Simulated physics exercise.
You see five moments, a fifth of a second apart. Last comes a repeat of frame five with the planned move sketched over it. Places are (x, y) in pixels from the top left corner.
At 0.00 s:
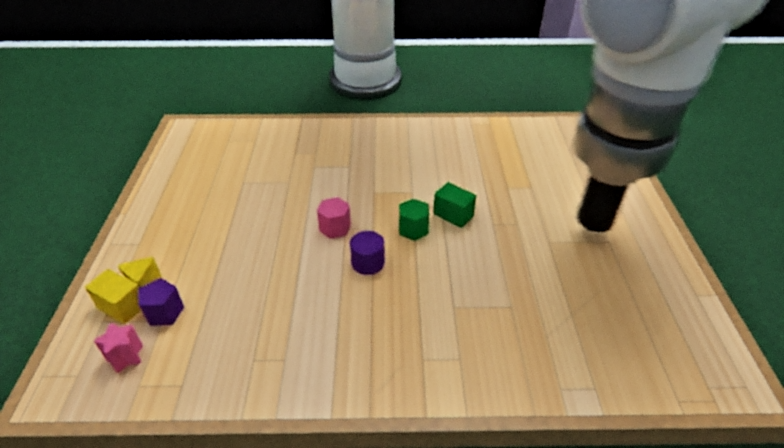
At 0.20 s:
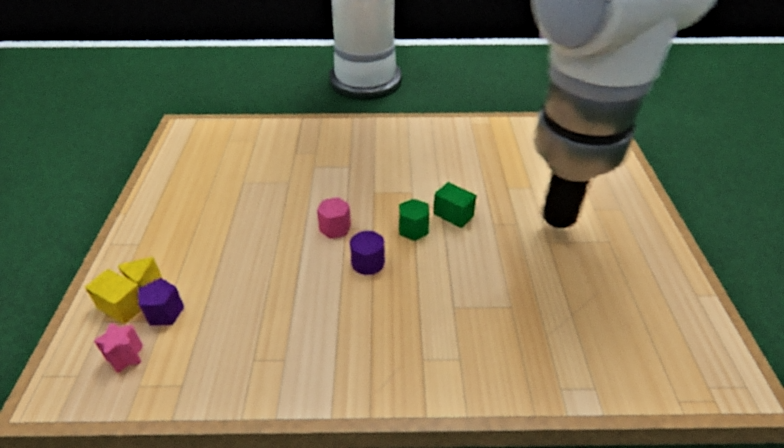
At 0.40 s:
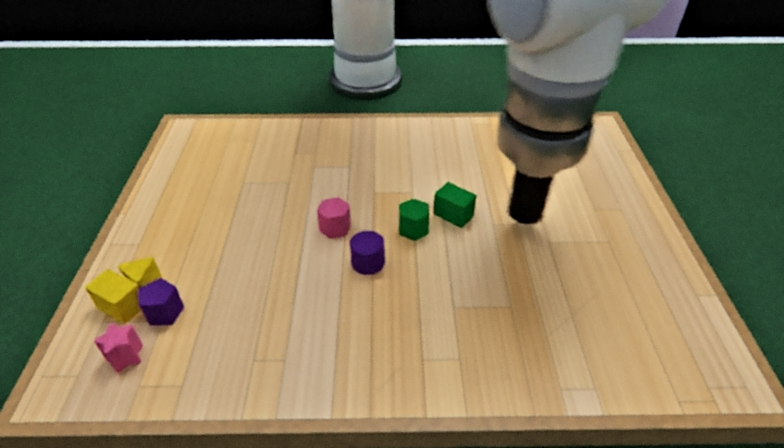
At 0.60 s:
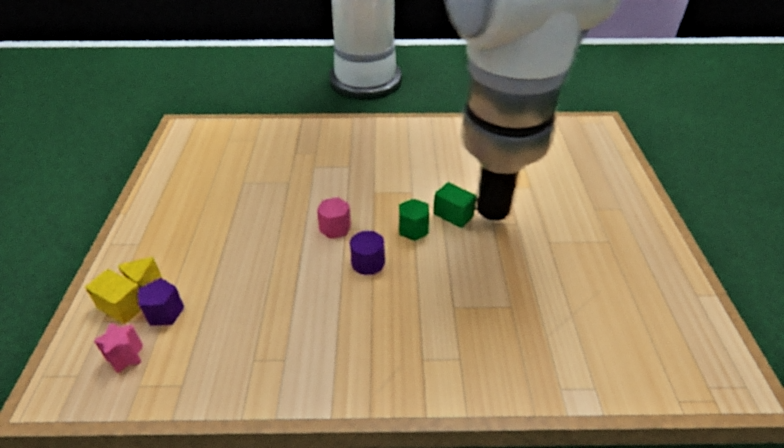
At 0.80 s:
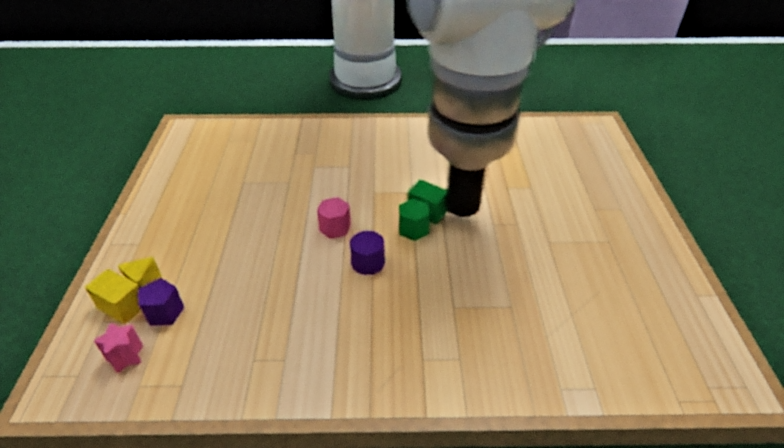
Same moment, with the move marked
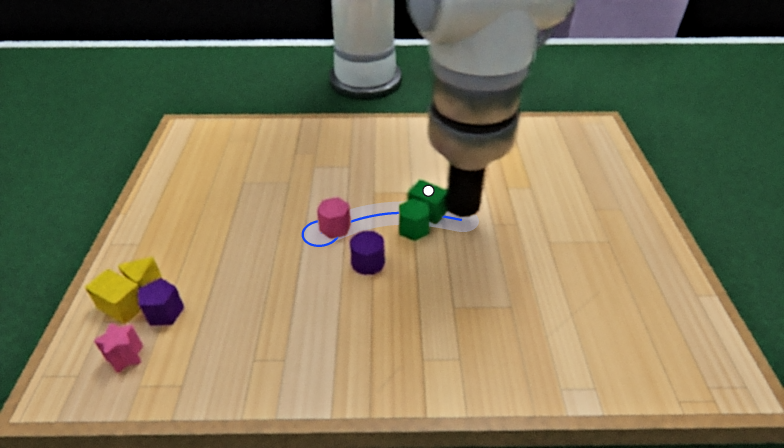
A robot arm with a black stick sweeping left across a wooden board, nudging a green block against another green block.
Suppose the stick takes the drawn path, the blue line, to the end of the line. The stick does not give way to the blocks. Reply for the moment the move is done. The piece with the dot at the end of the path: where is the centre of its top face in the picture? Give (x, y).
I'd guess (342, 179).
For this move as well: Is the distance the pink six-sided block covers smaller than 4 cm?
It seems not.
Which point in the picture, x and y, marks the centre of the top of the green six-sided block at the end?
The spot you're after is about (379, 218) in the image.
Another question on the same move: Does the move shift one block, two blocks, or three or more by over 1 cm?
My prediction: No fewer than three blocks.
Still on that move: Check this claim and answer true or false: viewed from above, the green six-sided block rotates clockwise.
That is false.
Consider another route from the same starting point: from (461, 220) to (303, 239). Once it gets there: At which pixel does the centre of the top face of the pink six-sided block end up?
It should be at (273, 206) by then.
Drawn move, from (461, 220) via (413, 213) and (366, 217), ending at (321, 233); the dot is on the green oblong.
The first path, step by step. One third of the way, stick at (412, 199); green six-sided block at (398, 212), turned 60° anticlockwise; green oblong at (380, 183).
Two thirds of the way, stick at (364, 203); green six-sided block at (379, 218); green oblong at (343, 179), turned 30° clockwise.
At the end, stick at (319, 219); pink six-sided block at (284, 219), turned 25° clockwise; purple circle still; green six-sided block at (379, 218), turned 135° anticlockwise; green oblong at (342, 179), turned 35° clockwise.
